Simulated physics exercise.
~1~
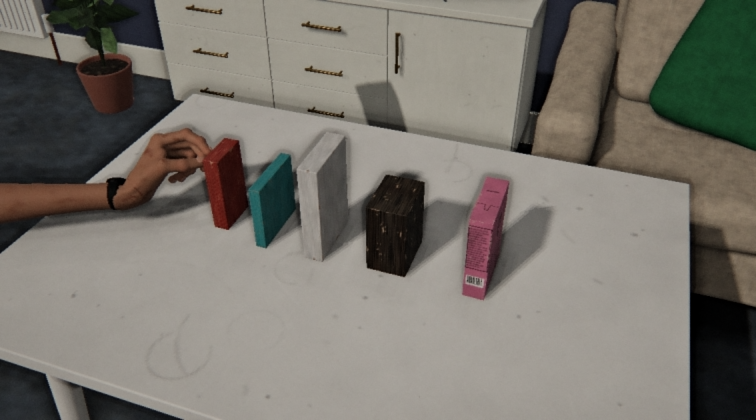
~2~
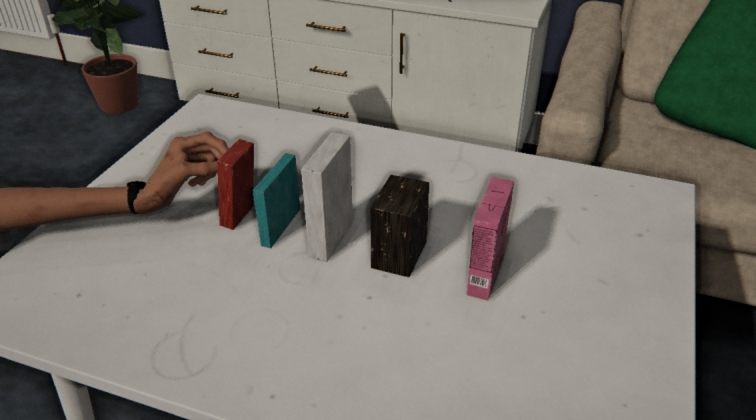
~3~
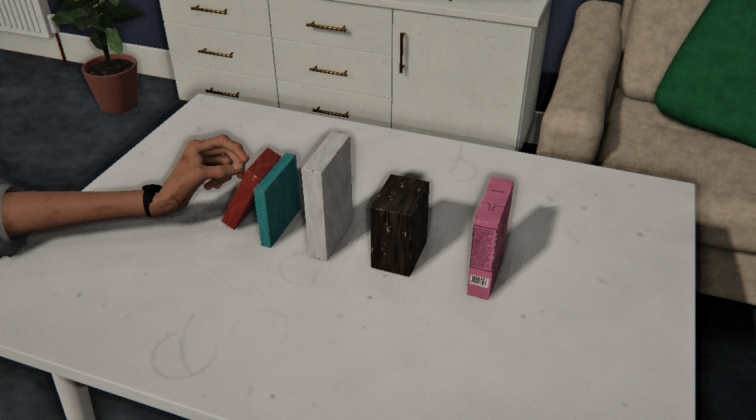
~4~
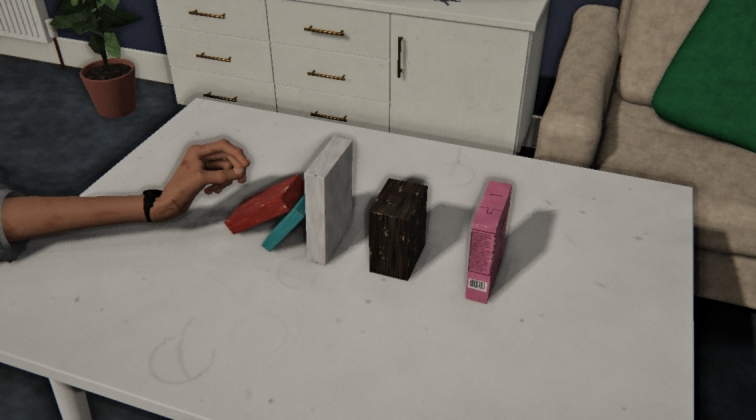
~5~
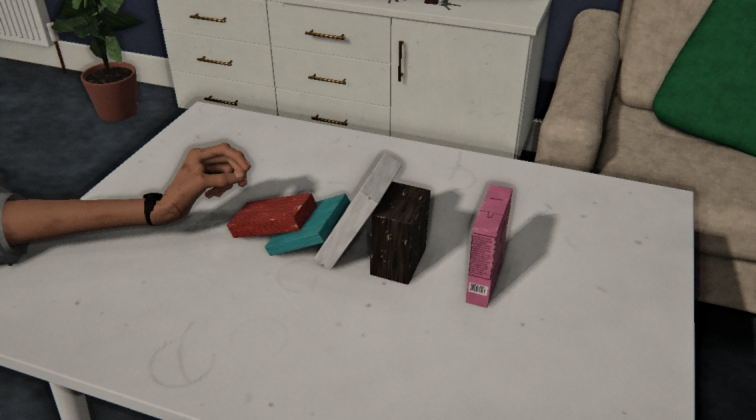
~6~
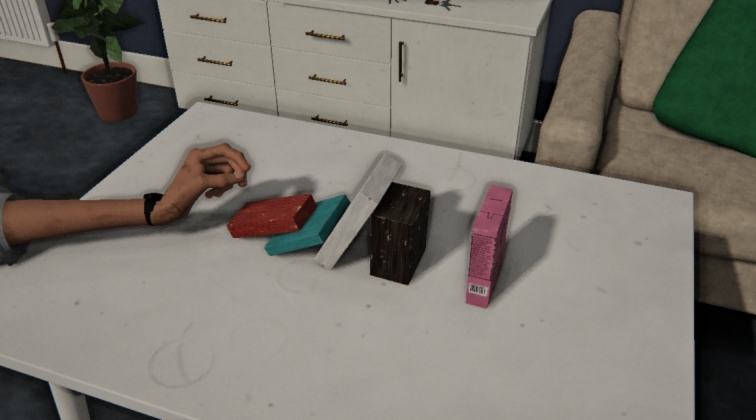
On a white table, a hand tips the red block, toppling turquoise; white leans on black.
